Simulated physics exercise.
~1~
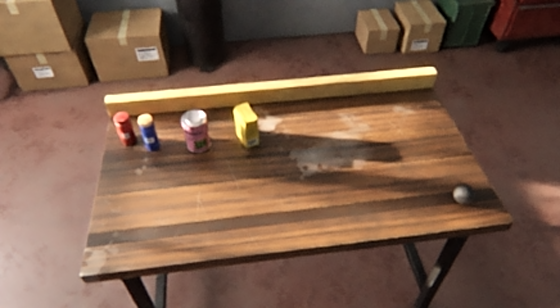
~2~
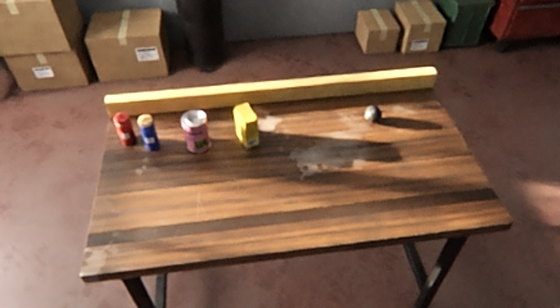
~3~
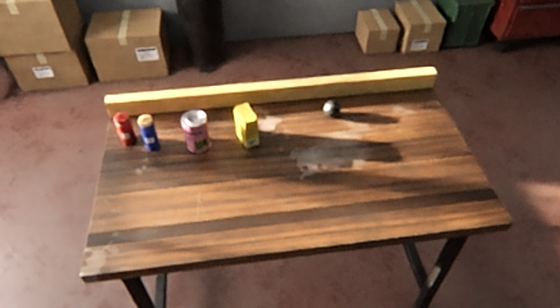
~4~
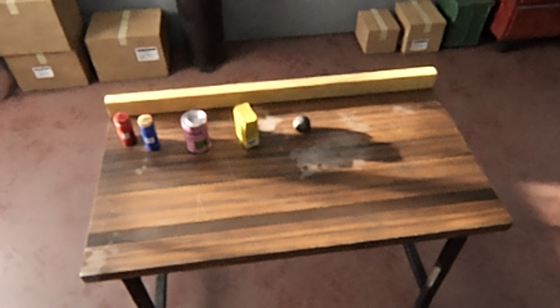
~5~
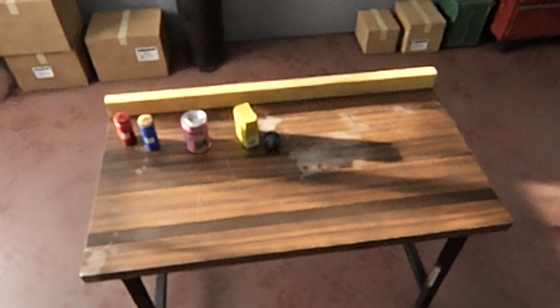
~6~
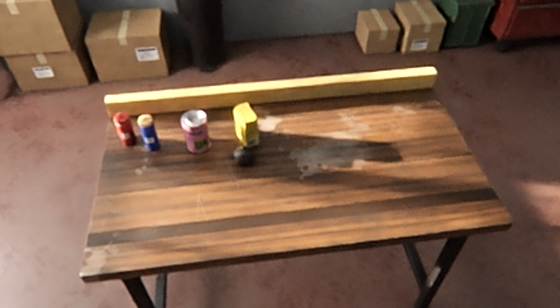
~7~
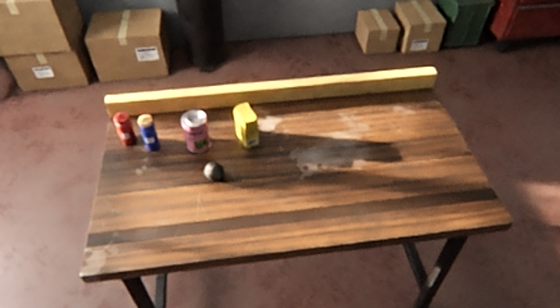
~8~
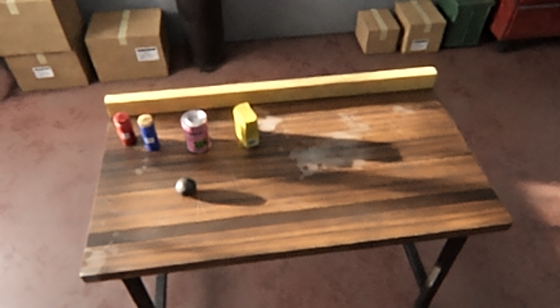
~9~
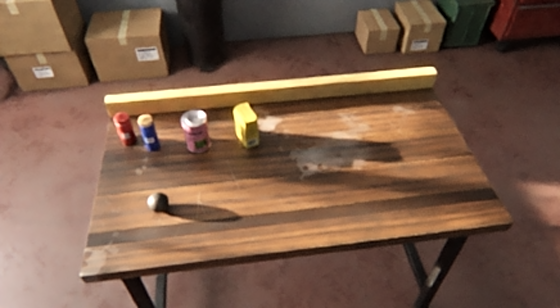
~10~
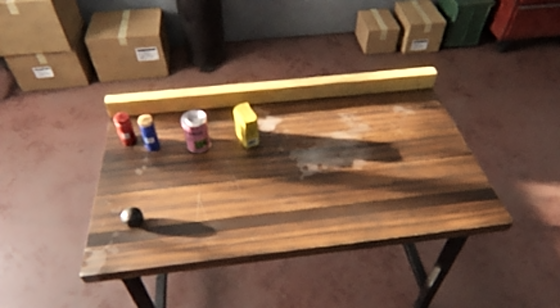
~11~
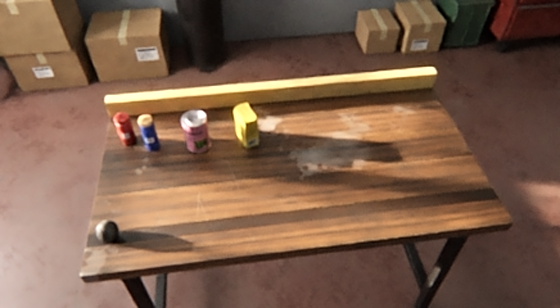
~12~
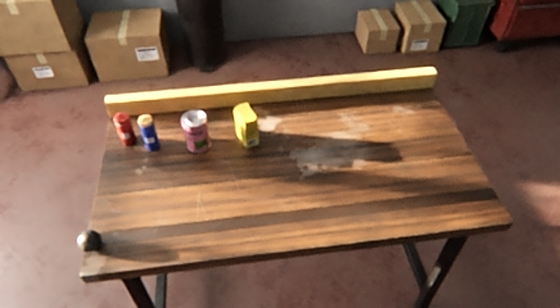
A black ball rolls across a wooden table in a room with a reddish floor and cardboard boxes behind, seen from above by a still camera. Along the far side runs a yellow rail, and near it on the left stand a red shaker, a blue shaker, a pink tin and a yellow packet. The ball starts near the right edge, moves left and away to the rail, then comes back leftward toward the near side. It passes in front of the packet and tin, touching nothing there, and ends at the near left corner, the four items still in place.
